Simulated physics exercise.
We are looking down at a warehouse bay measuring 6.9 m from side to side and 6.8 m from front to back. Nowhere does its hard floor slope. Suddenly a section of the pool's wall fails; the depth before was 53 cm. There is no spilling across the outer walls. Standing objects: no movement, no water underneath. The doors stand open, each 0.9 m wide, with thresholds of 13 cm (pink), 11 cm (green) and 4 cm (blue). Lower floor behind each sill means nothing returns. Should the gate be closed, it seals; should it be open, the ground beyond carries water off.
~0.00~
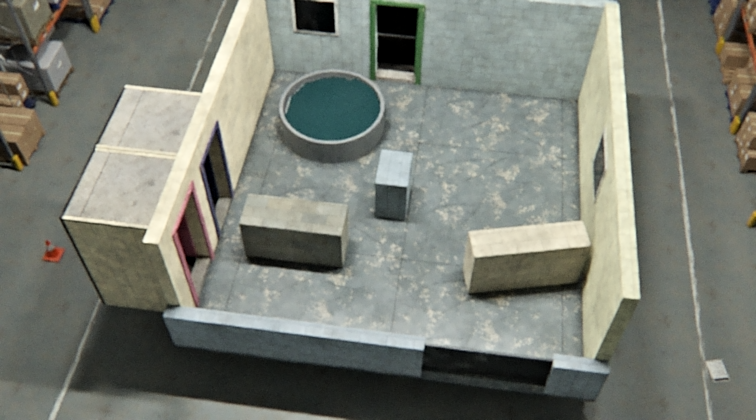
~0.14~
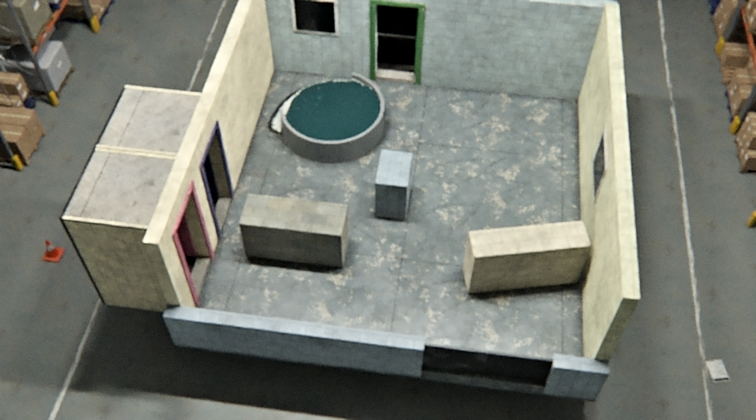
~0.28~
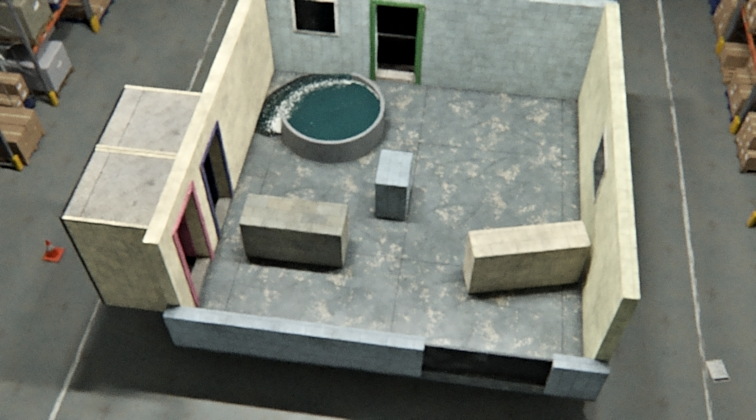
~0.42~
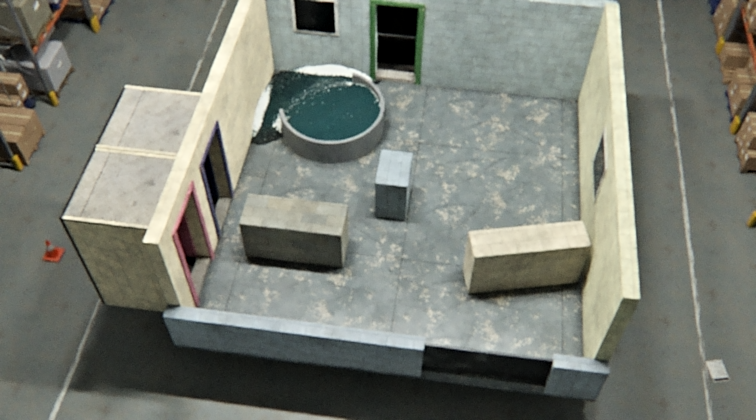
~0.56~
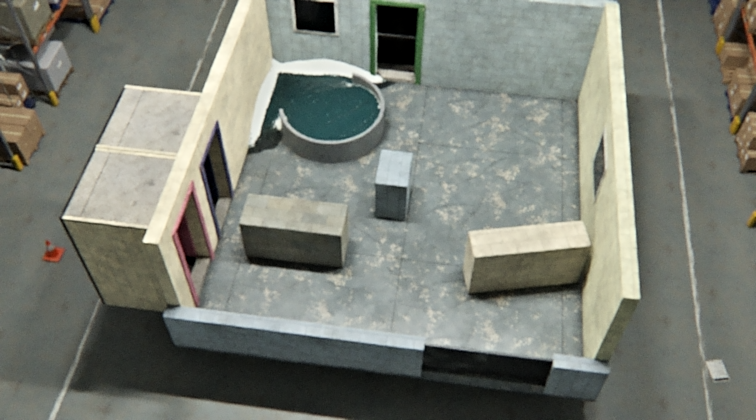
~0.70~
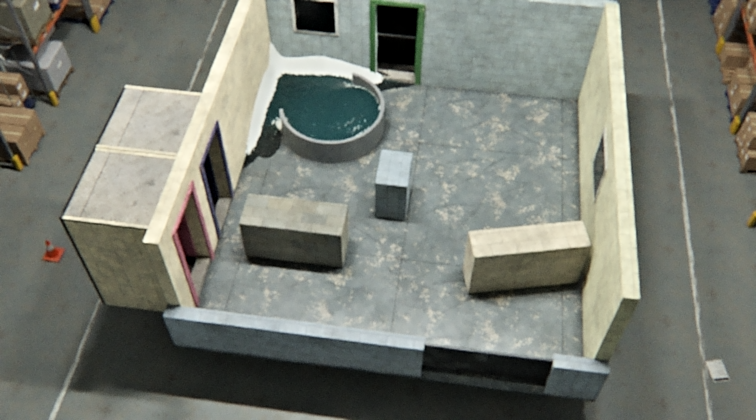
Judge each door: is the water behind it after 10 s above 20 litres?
Pink door: Not above; green door: Not above; blue door: Not above.
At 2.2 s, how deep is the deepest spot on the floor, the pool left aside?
Up to near 32 cm.
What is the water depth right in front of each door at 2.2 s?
Readings (cm): Pink = 0; green = 10; blue = 2.
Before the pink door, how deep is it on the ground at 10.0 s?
Around 4.0 cm deep.
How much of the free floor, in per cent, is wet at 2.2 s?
25 %.
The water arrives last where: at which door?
Last comes the pink one.
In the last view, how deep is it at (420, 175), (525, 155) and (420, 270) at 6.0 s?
Approximately 1, 2 and 1 centimetres, going through them in turn.
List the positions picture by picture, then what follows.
The first frame shows still water, 53 cm deep, in the pool at (332, 108).
In the second frame, the front is at (275, 130), 1.1 m from the gap at (306, 93); 0.5 m2 of floor is under water; 53 cm left at the back of the pool.
In the third frame, water pours out at (306, 94) and has run 1.4 m, to (363, 79); deepest outside 26 cm, 53 cm at the pool's back.
In the fourth frame, the front is at (251, 140), 1.7 m from the gap at (306, 95); 2.2 m2 of floor is under water; 53 cm left at the back of the pool.
In the fifth frame, the front is at (391, 81), 2.0 m from the gap at (306, 95); 2.4 m2 of floor is under water; 52 cm left at the back of the pool.
In the sixth frame, water pours out at (306, 95) and has run 2.3 m, to (407, 83); deepest outside 86 cm, 44 cm at the pool's back.
After 1.4 s water covers 15 % of the floor and is deepest (52 cm) near (273, 73); pink door not reached, green door 6 cm at the sill, 0 L in, blue door 1 cm at the sill, 0 L in.
After 2.2 s water covers 25 % of the floor and is deepest (32 cm) near (273, 73); pink door not reached, green door 10 cm at the sill, 0 L in, blue door 2 cm at the sill, 0 L in.
After 3.5 s water covers 40 % of the floor and is deepest (17 cm) near (288, 103); pink door 6 cm at the sill, 0 L in, green door 6 cm at the sill, 1 L in, blue door 4 cm at the sill, 0 L in.
After 6.0 s water covers 70 % of the floor and is deepest (21 cm) near (336, 80); pink door 3 cm at the sill, 0 L in, green door 5 cm at the sill, 2 L in, blue door 2 cm at the sill, 0 L in.
After 10.0 s water covers 90 % of the floor and is deepest (16 cm) near (272, 79); pink door 4 cm at the sill, 0 L in, green door 3 cm at the sill, 2 L in, blue door 3 cm at the sill, 1 L in.
